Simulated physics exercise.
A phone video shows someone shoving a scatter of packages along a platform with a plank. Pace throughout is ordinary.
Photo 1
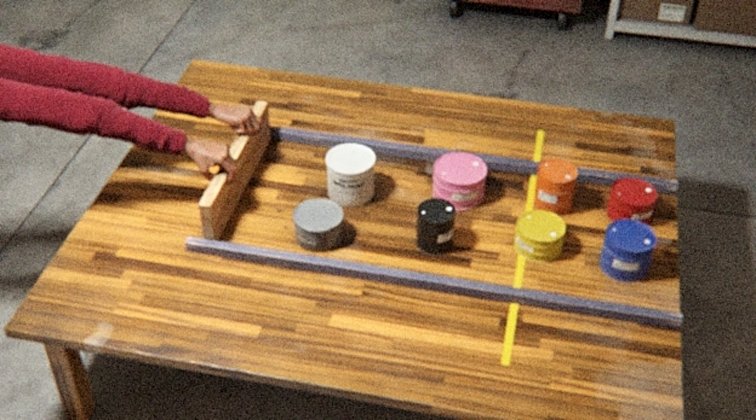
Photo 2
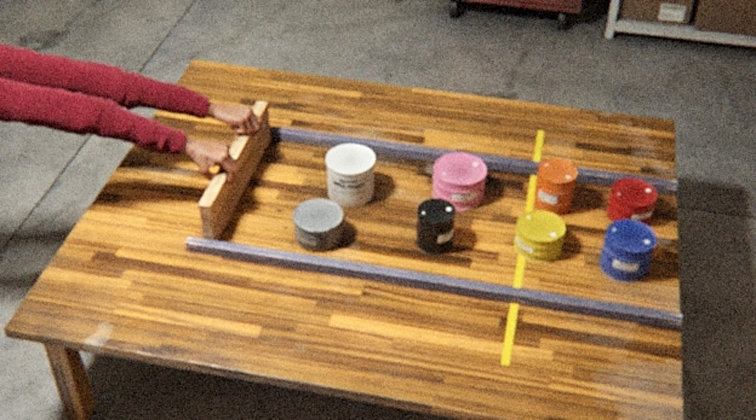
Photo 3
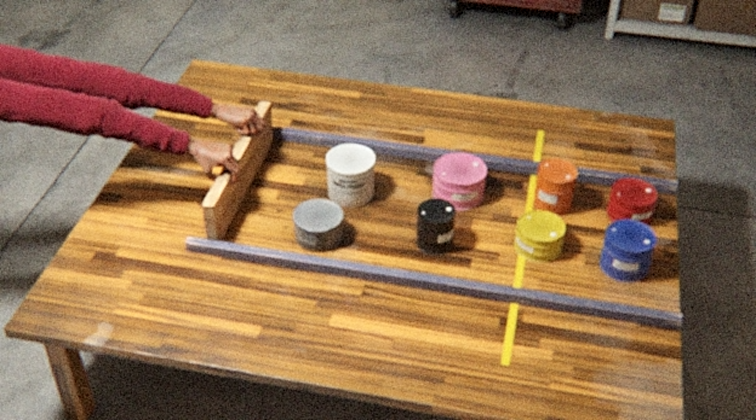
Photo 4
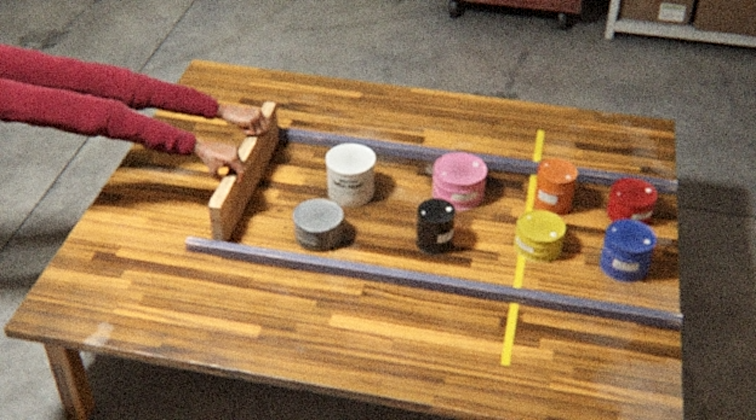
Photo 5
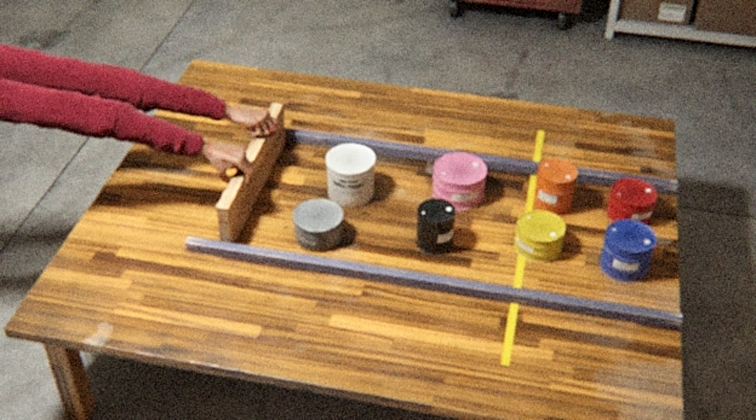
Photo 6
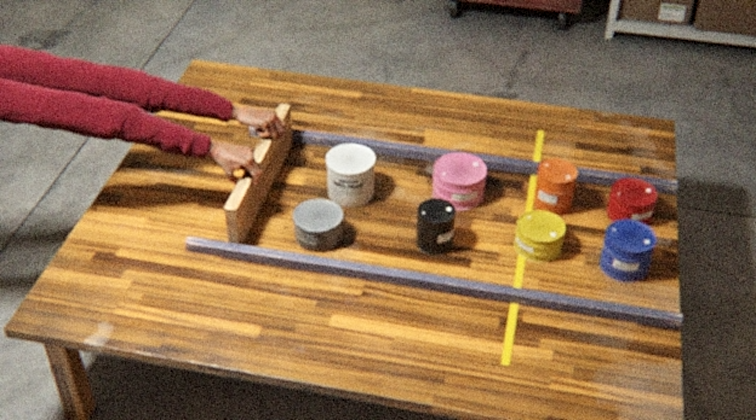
The clip opens on a wooden table where eight colourful containers stand between two long rails, some near a yellow tape line. At the left, two hands in red sleeves grip a wooden plank and slide it slowly a short way right, narrowing the gap to the containers, which stay still.
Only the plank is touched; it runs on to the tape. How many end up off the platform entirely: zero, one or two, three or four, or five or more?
Zero.
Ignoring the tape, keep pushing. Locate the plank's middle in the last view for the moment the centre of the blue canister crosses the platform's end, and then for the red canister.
Around (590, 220) first and around (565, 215) second.
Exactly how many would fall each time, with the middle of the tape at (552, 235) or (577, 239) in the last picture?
Try by try, 0 and 1.
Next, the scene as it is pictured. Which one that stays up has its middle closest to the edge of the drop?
The one is the red canister.
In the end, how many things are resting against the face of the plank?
The count in contact is 2.
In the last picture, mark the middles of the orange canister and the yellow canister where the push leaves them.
The orange canister settles near (614, 184); as for the yellow canister, near (602, 226).
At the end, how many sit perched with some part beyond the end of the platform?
The count is 0.
Soon after, none off yet; red canister at rest near (632, 203); blue canister at rest near (627, 251); orange canister at rest near (555, 188).
In the end, the number that fall off is zero.
